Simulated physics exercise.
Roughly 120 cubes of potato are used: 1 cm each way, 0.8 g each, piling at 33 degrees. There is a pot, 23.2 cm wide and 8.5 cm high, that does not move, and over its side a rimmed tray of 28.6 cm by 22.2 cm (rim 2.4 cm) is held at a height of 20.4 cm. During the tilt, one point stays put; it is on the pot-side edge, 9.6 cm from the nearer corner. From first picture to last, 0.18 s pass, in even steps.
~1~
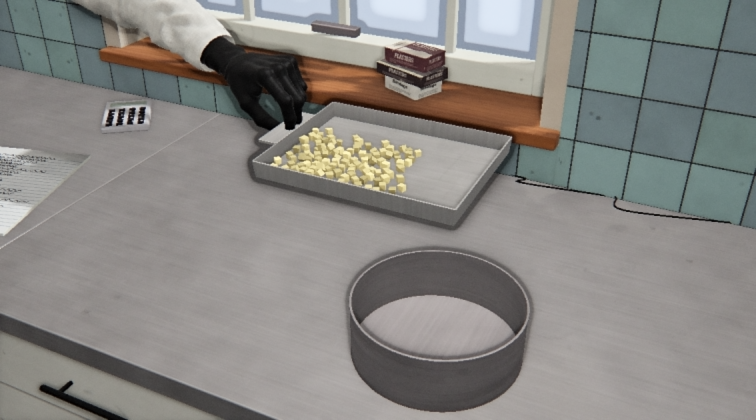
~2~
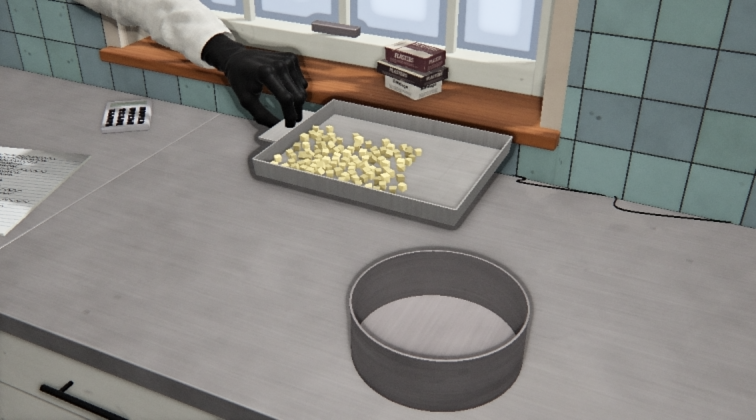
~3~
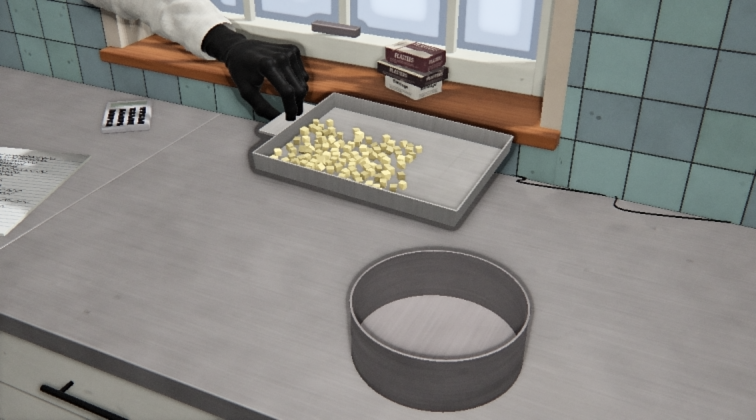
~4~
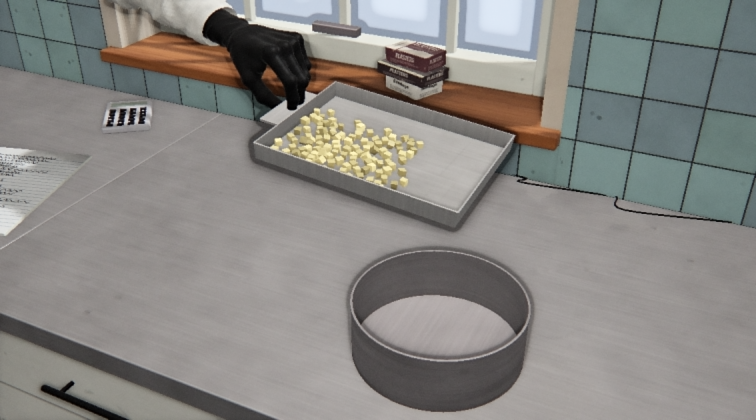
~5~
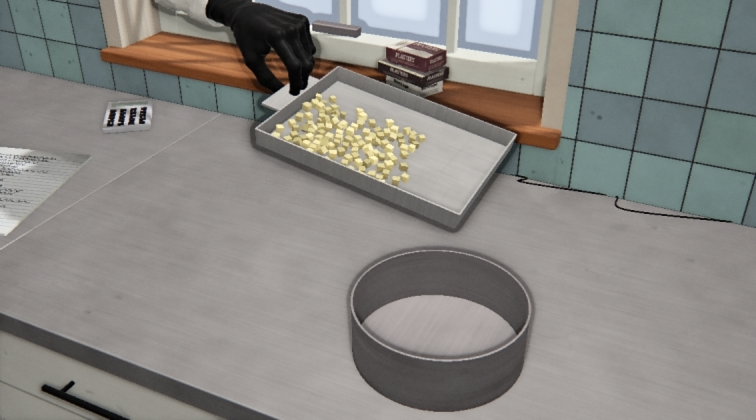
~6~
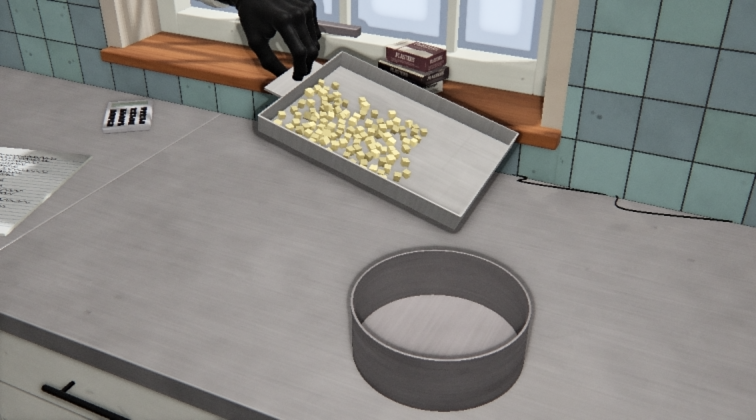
A black-gloved hand held a gray rimmed tray of small pale yellow cubes by its left end, then gradually lifted that end, tilting the tray down toward the right, while the round pot stayed still.
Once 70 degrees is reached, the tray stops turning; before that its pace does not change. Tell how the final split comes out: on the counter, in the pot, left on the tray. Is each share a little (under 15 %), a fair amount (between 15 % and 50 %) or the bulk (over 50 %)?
Counter: A fair amount; pot: A fair amount; tray: A fair amount.
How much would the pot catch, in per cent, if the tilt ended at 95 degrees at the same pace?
55 per cent.
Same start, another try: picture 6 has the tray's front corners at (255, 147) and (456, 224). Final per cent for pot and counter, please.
Pot 50, counter 0.
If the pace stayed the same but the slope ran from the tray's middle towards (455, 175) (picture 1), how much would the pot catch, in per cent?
Near 5 percent, give or take.
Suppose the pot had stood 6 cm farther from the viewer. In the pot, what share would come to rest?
I'd say some 30 per cent would end up there.
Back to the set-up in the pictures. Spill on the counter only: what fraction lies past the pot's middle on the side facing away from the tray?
Near 100 in a hundred.
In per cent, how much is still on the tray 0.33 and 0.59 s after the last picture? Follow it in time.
In turn: 100, 35.
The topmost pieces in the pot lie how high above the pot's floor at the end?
Top level: Approx. 1.5 cm.
Then, 0.20 s after the last picture, tilt 45 degrees; the tray holds 100 %, the pot 0 %.
Then, 0.33 s after the last picture, tilt 63 degrees; the tray holds 100 %, the pot 0 %.
Then, 0.59 s after the last picture, tilt 70 degrees; the tray holds 35 %, the pot 15 %.
In the end, counter 35 %, pot 35 %, tray 25 %.
